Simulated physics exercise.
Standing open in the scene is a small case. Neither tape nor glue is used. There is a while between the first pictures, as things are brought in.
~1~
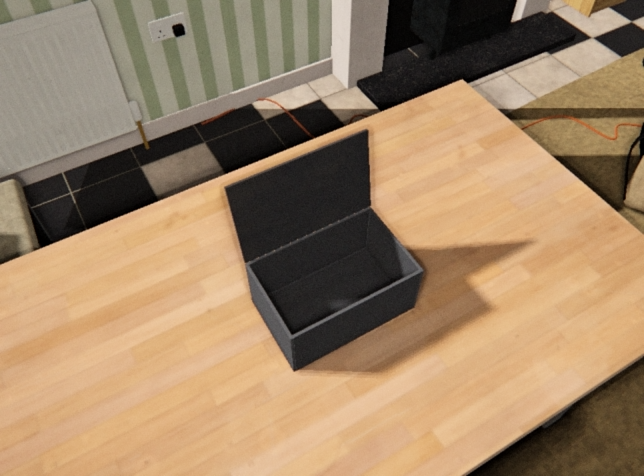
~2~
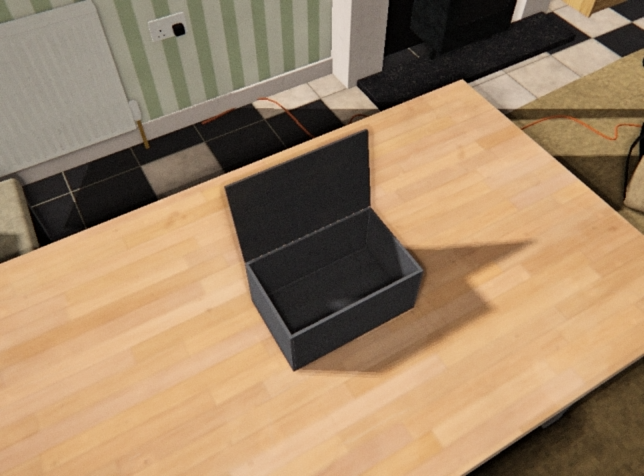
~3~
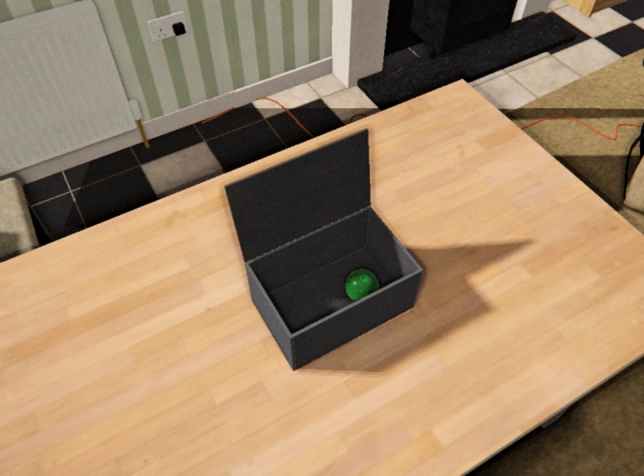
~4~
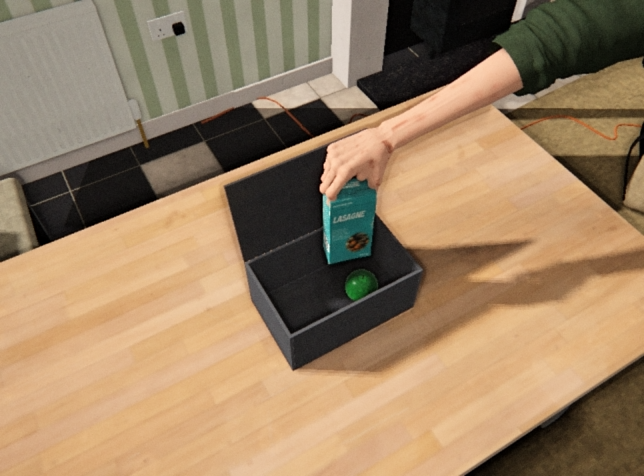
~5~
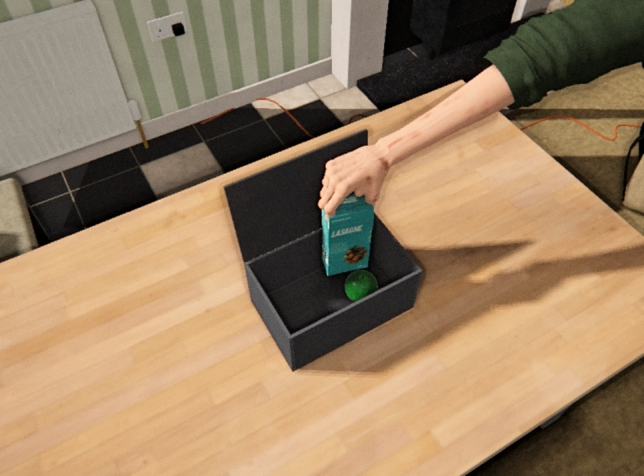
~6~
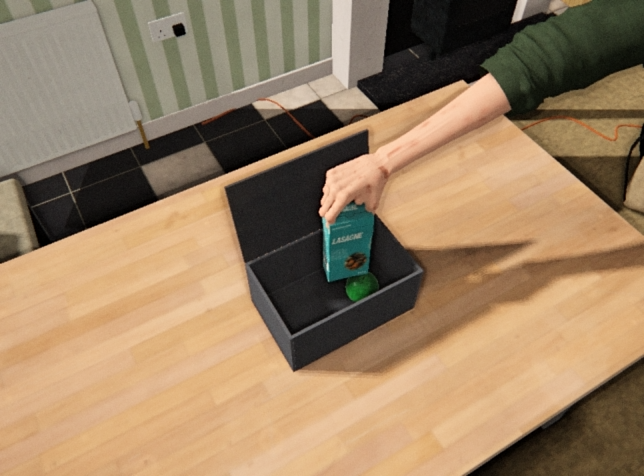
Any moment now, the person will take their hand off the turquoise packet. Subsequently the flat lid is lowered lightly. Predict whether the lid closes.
Prediction: The lid closes fully.
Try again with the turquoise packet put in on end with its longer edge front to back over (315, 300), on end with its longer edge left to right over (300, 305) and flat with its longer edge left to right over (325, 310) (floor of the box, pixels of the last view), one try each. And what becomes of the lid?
On the first attempt the lid remains open a bit, on the second it remains open a bit, and on the third it settles shut.
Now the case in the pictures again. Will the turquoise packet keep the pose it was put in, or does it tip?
Well, the turquoise packet ends up skewed.
Then, 0.90 s on from there, lid starting down; turquoise packet on its side near (313, 300); green apple shifted about its own width.
Then, 1.70 s on from there, lid 49° above the rim; turquoise packet on its side near (313, 300); green apple shifted a little.
In the end, lid shut; toppled in the box, turquoise packet; green apple unmoved. At the end, from the last picture's camera, turquoise packet near (313, 300).
